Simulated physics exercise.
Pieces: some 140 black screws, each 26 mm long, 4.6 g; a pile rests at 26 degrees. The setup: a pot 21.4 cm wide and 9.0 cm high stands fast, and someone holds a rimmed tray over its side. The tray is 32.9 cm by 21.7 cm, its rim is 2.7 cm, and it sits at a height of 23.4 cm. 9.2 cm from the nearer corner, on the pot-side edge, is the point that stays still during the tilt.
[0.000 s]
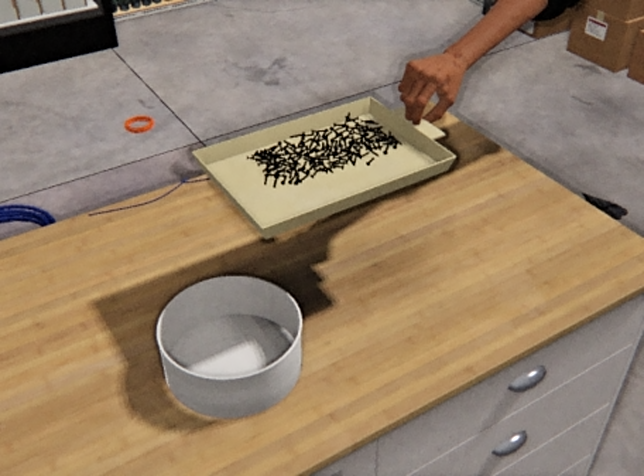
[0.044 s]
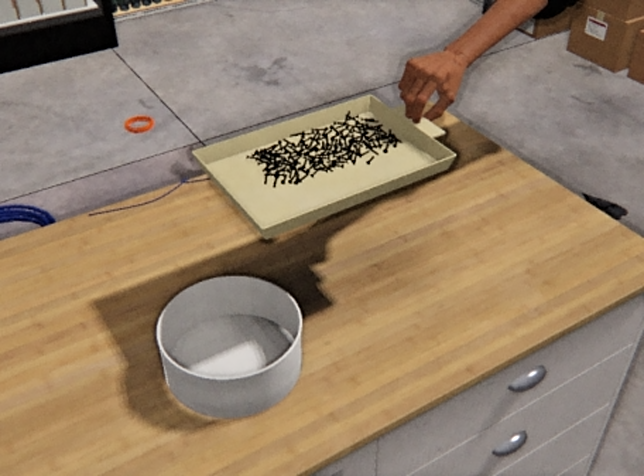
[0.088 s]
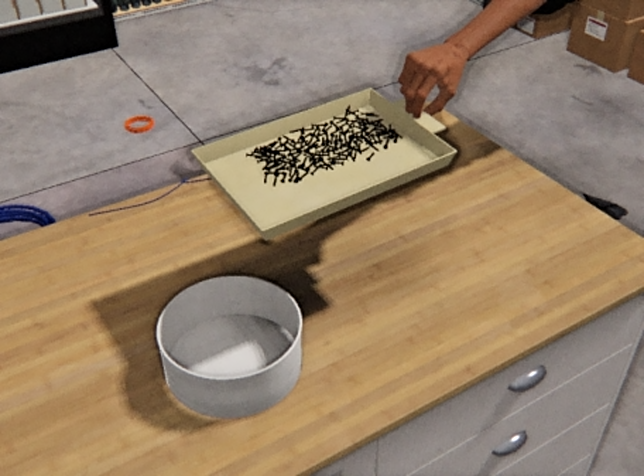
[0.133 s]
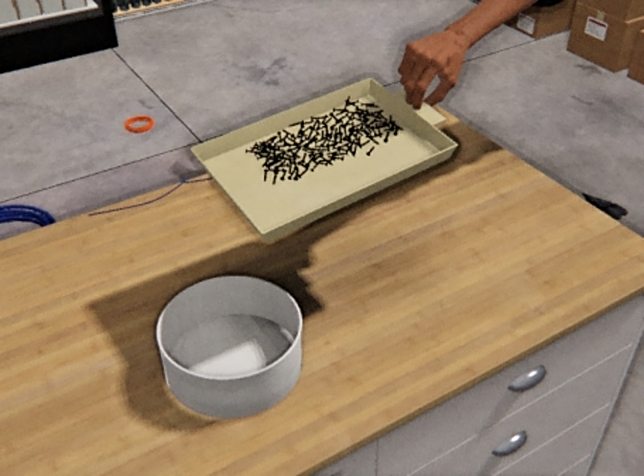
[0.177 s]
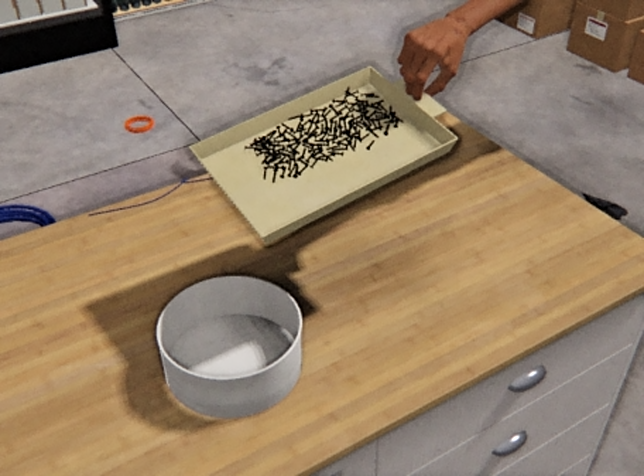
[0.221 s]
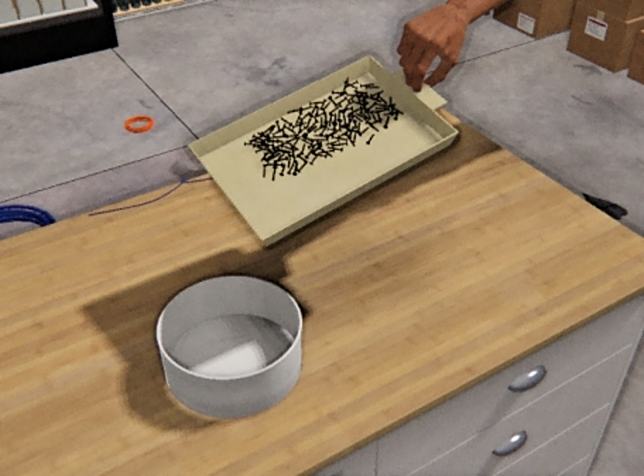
A hand slowly tilts a shallow tray of small black screws near a round pot.
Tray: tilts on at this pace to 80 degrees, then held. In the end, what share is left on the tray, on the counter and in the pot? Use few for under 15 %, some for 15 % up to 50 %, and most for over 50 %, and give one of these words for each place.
Tray: Few, counter: Few, pot: Most.
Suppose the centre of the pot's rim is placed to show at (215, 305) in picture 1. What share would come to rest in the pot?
I'd expect near 75 per cent.
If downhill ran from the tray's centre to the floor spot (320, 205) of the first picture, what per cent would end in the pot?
That comes to around 70 per cent.
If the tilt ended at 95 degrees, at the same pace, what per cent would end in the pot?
In that case, near 100 percent.
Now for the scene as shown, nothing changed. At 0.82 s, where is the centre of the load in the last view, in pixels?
Load centre: About (268, 245) px.
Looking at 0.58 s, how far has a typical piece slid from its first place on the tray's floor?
About 7 cm.
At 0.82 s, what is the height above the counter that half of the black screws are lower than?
Roughly 22 cm above the counter.
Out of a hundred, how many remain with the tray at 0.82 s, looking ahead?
It's roughly 75 percent.
Then, at 0.58 s, tilt 46 degrees; the tray holds 100 %, the pot 0 %.
Then, at 0.82 s, tilt 68 degrees; the tray holds 75 %, the pot 0 %.
After 1.17 s, tilt 80 degrees; the tray holds 10 %, the pot 80 %.
At rest (2.0 s), tray 5 %, counter 0 %, pot 95 %.
